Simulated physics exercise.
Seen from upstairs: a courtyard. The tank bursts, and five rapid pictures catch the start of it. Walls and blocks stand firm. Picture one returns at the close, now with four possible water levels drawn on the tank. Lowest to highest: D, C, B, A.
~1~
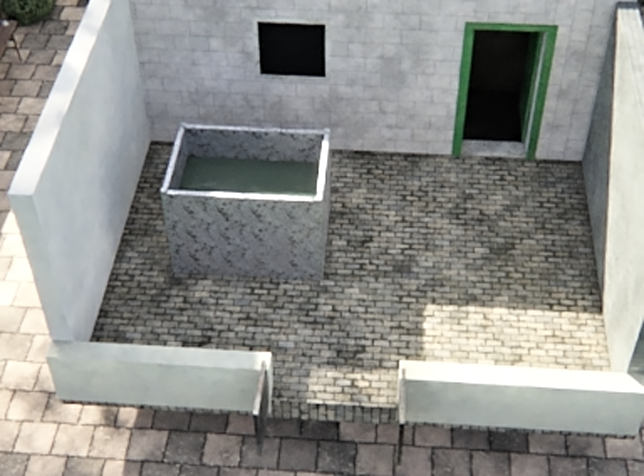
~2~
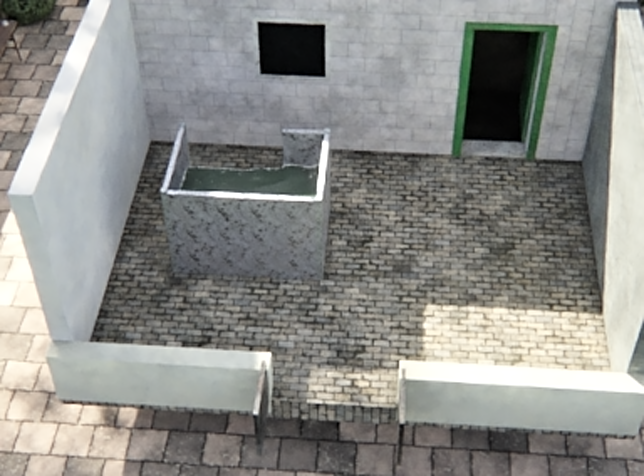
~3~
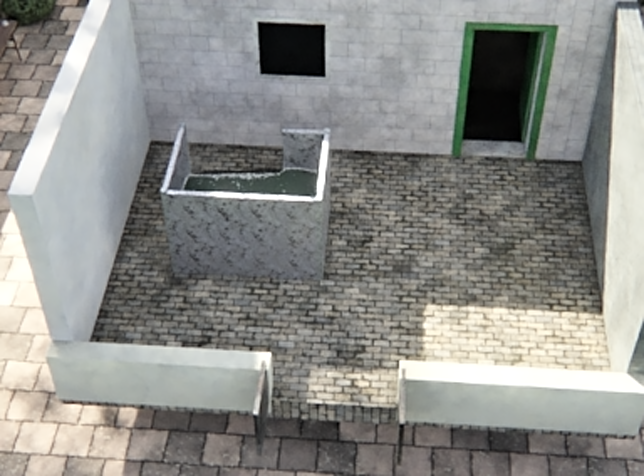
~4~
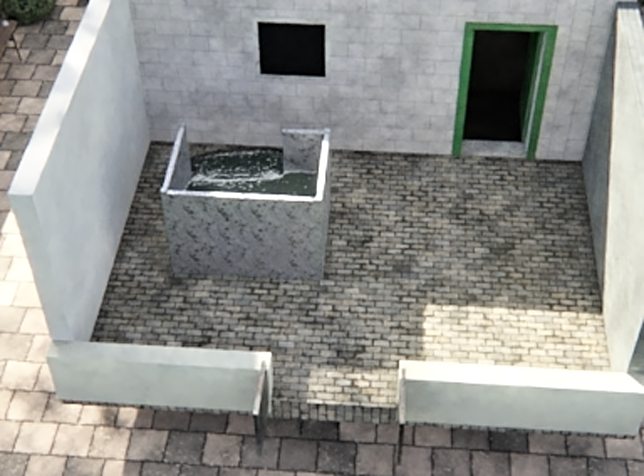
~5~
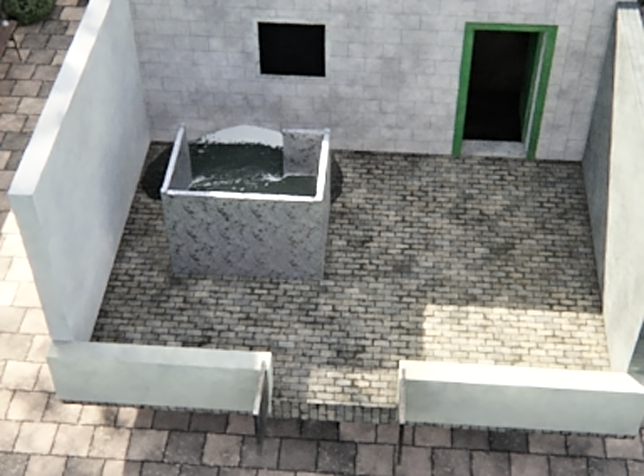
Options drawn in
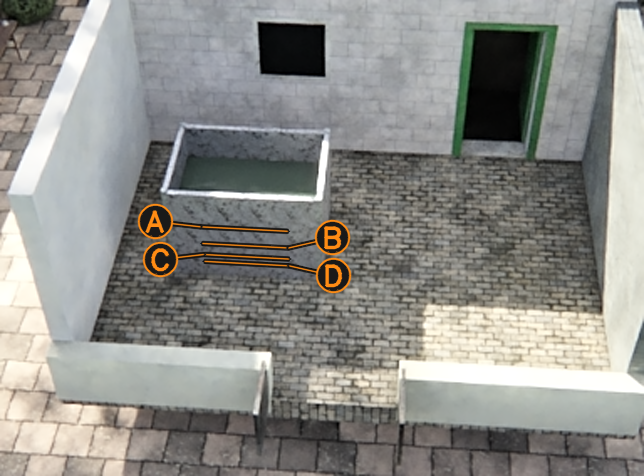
We see, from above, a walled paved yard with a speckled tank of water at rest; most of the tank's back side disappears, the water inside drops and churns, and dark water spreads over the paving behind and beside it.
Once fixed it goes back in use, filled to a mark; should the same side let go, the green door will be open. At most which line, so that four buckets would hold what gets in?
The limit is A.
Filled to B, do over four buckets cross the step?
No.
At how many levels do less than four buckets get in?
All of the four.
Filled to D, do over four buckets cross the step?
No, not at all.
On the marked copy, A at (243, 229); B at (245, 245); C at (246, 256); D at (246, 263); from the bottom up D, C, B, A.
With A, a bucket or two gets in.
With B, nothing gets over.
With C, nothing gets over.
With D, nothing gets over.
